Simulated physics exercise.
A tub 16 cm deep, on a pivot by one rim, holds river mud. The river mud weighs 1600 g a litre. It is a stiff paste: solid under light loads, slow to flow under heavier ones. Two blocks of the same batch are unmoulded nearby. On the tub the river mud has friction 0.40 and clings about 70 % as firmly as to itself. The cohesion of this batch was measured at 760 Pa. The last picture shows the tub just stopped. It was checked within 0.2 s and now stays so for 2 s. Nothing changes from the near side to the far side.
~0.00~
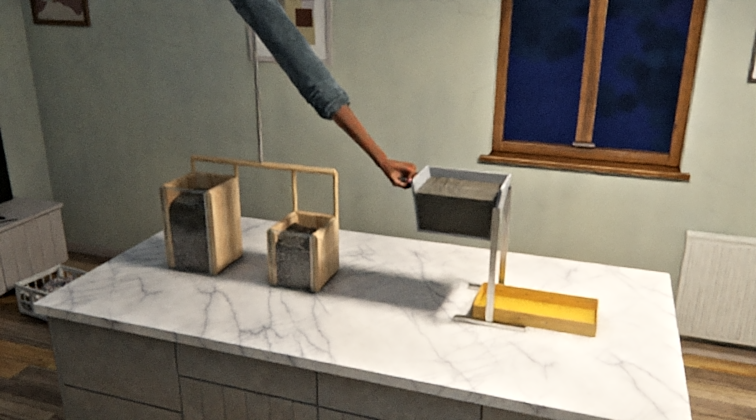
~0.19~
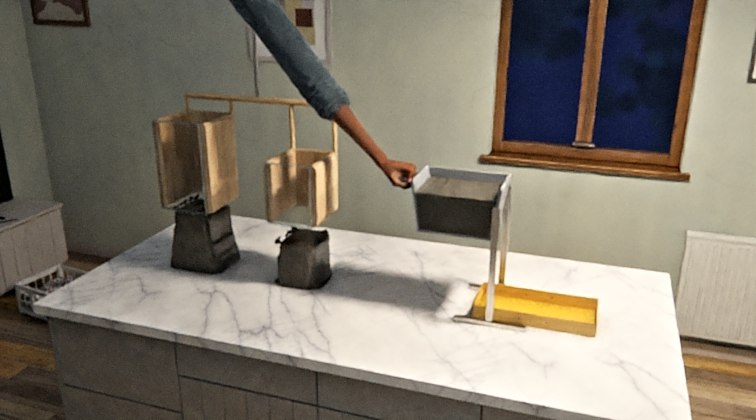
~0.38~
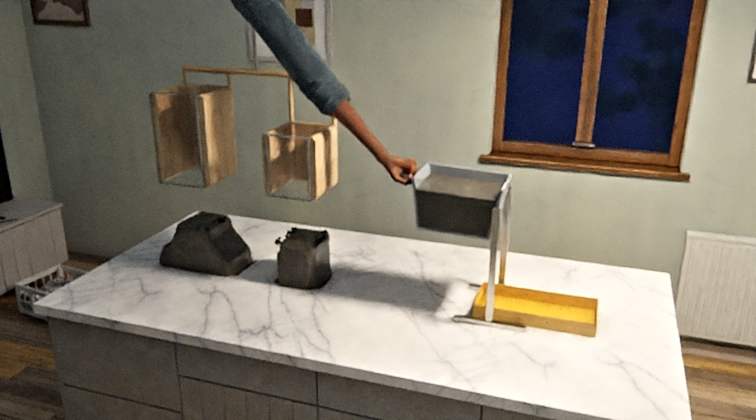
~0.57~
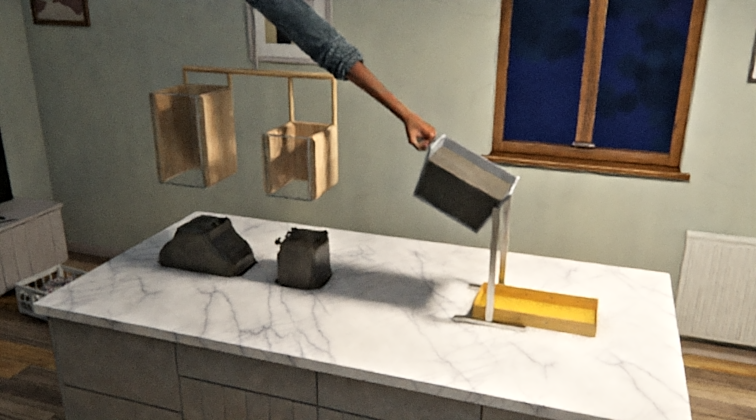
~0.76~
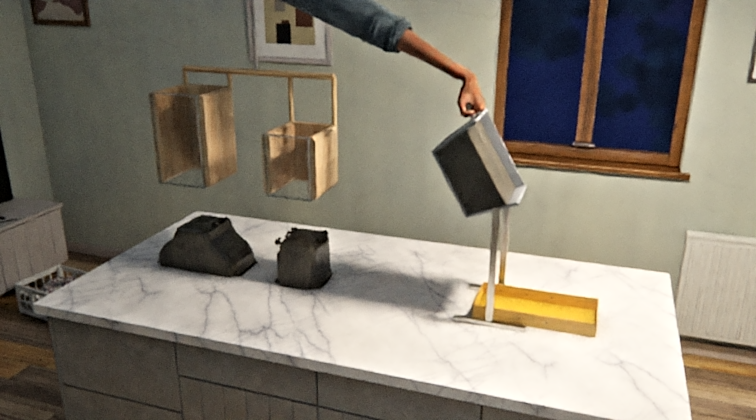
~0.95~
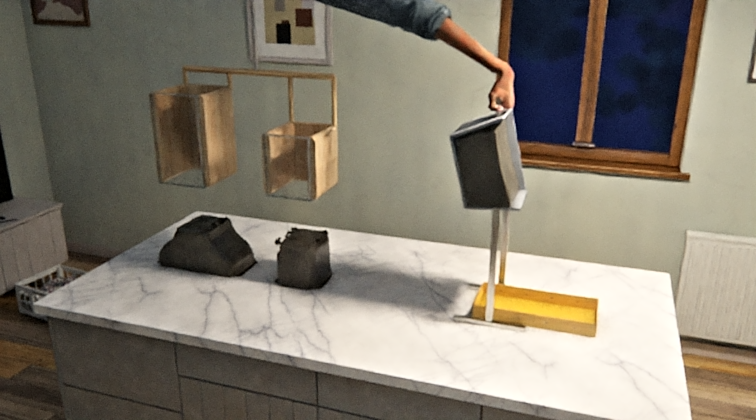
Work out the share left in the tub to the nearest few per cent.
About 66 %.
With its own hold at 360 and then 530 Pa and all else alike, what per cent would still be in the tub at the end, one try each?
In turn about 40 %, 50 %.
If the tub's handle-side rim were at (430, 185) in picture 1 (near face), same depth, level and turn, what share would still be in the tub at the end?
In that case some 100 per cent.
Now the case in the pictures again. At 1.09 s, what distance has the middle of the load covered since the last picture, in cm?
About 2 cm.
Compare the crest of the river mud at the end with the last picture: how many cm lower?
About 12 cm.
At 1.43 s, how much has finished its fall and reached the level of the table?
Some 0 per cent.
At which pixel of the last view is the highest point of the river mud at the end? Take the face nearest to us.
At about (493, 168).
After 1.09 s, the tub is at 76 degrees and holds 100 %.
After 1.26 s, the tub is at 76 degrees and holds 95 %.
After 1.43 s, the tub is at 76 degrees and holds 90 %.
After 1.60 s, the tub is at 76 degrees and holds 83 %.
After 2.95 s, at the end, the tub is at 76 degrees and holds 66 %.
